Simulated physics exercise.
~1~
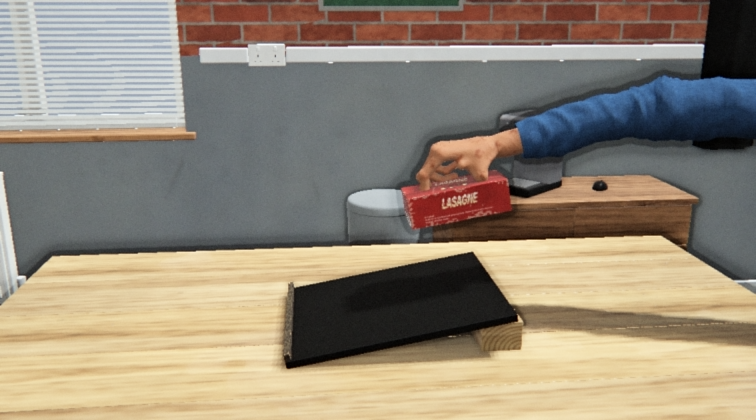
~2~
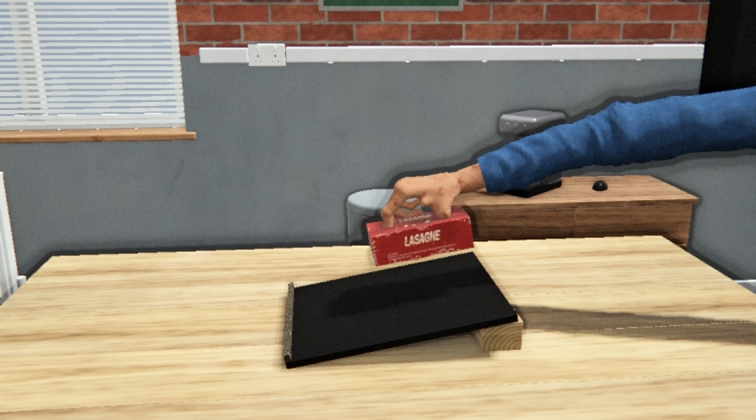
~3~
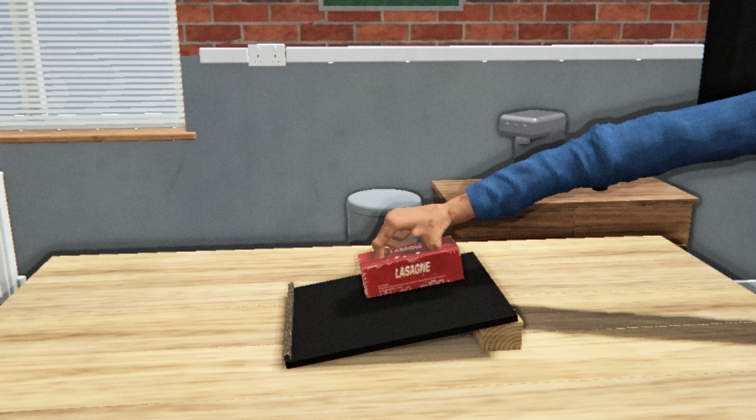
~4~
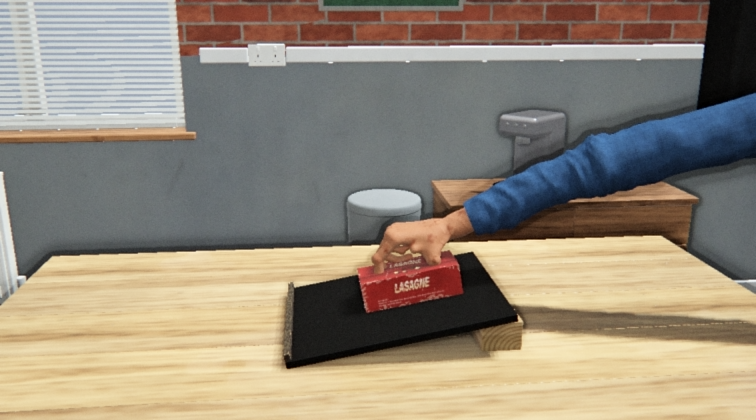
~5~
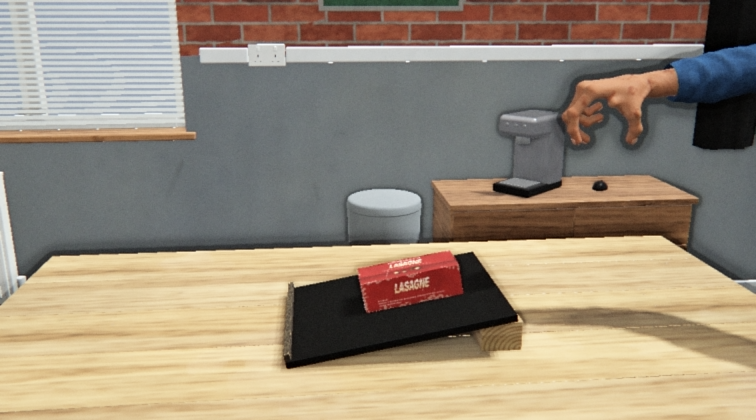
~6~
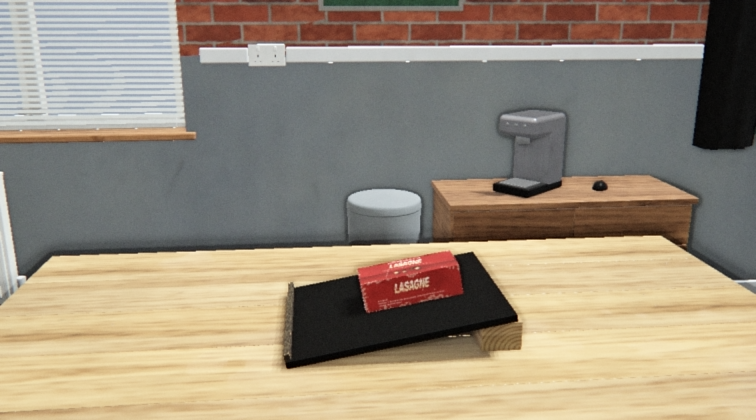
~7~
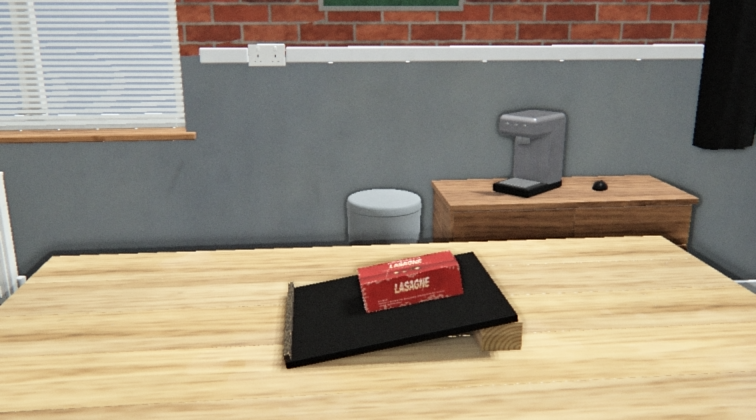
On a wooden table in a room with a brick-topped wall, a hand lowered a red lasagne packet onto a black board tilted up on a wooden block, then let go and drew back to the right, and the packet stayed where it was put.
